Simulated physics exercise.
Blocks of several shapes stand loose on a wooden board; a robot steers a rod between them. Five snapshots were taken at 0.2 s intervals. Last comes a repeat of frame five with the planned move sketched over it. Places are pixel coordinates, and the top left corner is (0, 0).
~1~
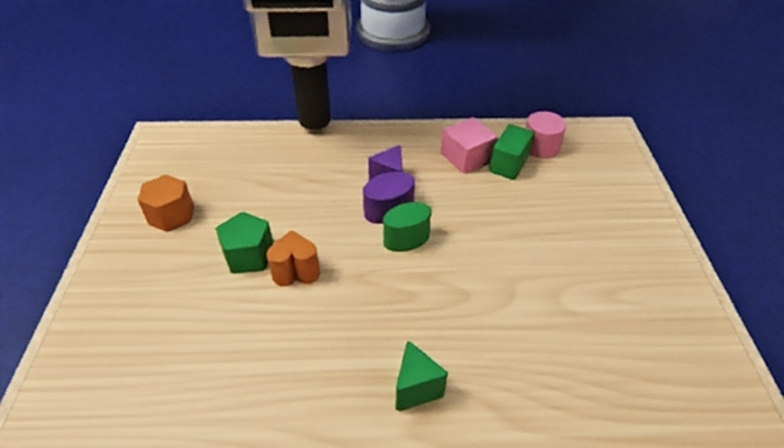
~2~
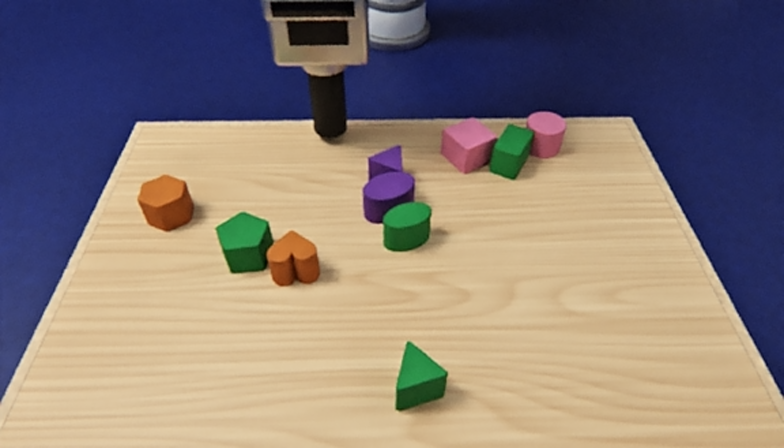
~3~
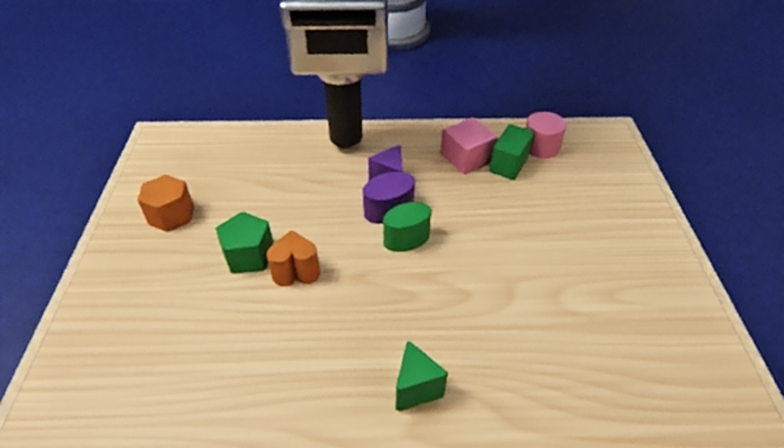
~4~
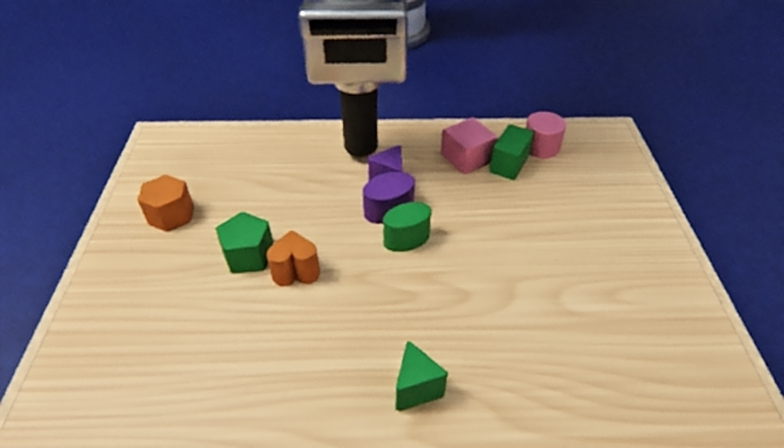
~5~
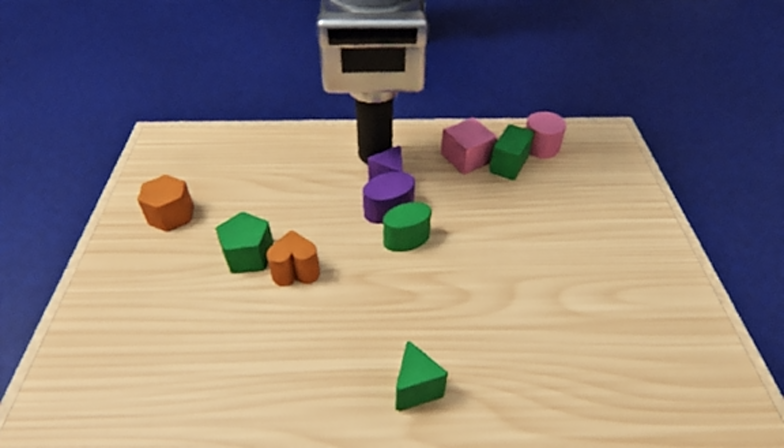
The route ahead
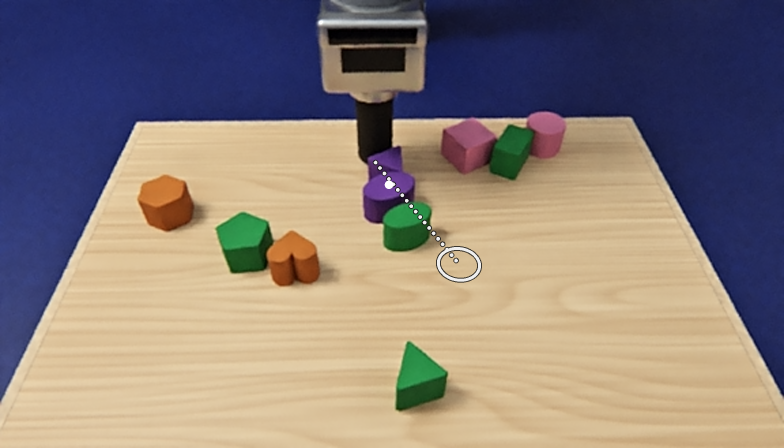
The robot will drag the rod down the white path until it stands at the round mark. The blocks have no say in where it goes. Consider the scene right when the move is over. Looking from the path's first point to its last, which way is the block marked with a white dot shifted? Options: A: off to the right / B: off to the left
It's A.
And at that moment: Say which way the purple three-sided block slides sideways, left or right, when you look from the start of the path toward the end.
It is pushed towards the left-hand side.
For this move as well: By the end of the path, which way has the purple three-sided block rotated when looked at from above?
Counterclockwise from above.
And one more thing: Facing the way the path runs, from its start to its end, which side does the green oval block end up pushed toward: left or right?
It goes right.
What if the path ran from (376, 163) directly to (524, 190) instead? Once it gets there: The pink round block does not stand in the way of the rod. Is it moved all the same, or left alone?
It is moved from its place.
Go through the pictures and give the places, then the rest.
Lower end of the rod at (315, 120), tops of blocks, purple oval block at (389, 185), purple three-sided block at (390, 157), green oval block at (408, 214), pink square piece at (470, 132), in the first picture.
Rod at (331, 129), blocks as before, in the second picture.
Rod at (346, 137), blocks as before, in the third picture.
Rod at (361, 146), blocks as before, in the fourth picture.
Rod at (375, 155), purple oval block at (389, 185), purple three-sided block at (390, 157), green oval block at (408, 214), pink square piece at (470, 132), in the fifth picture.
The drawn path runs from (376, 163) directly to (459, 264); the dot is on the purple oval block.
On the path given first. One third of the way, rod at (400, 185); purple oval block at (392, 195), turned 40° clockwise; purple three-sided block at (427, 183); green oval block at (408, 220).
Two thirds of the way, rod at (429, 220); purple oval block at (393, 213), turned 70° clockwise; purple three-sided block at (465, 208), turned 55° anticlockwise; green oval block at (407, 245).
At the end, rod at (460, 256); purple oval block at (392, 214), turned 70° clockwise; purple three-sided block at (483, 215), turned 80° anticlockwise; green oval block at (407, 245); pink square piece not moved.
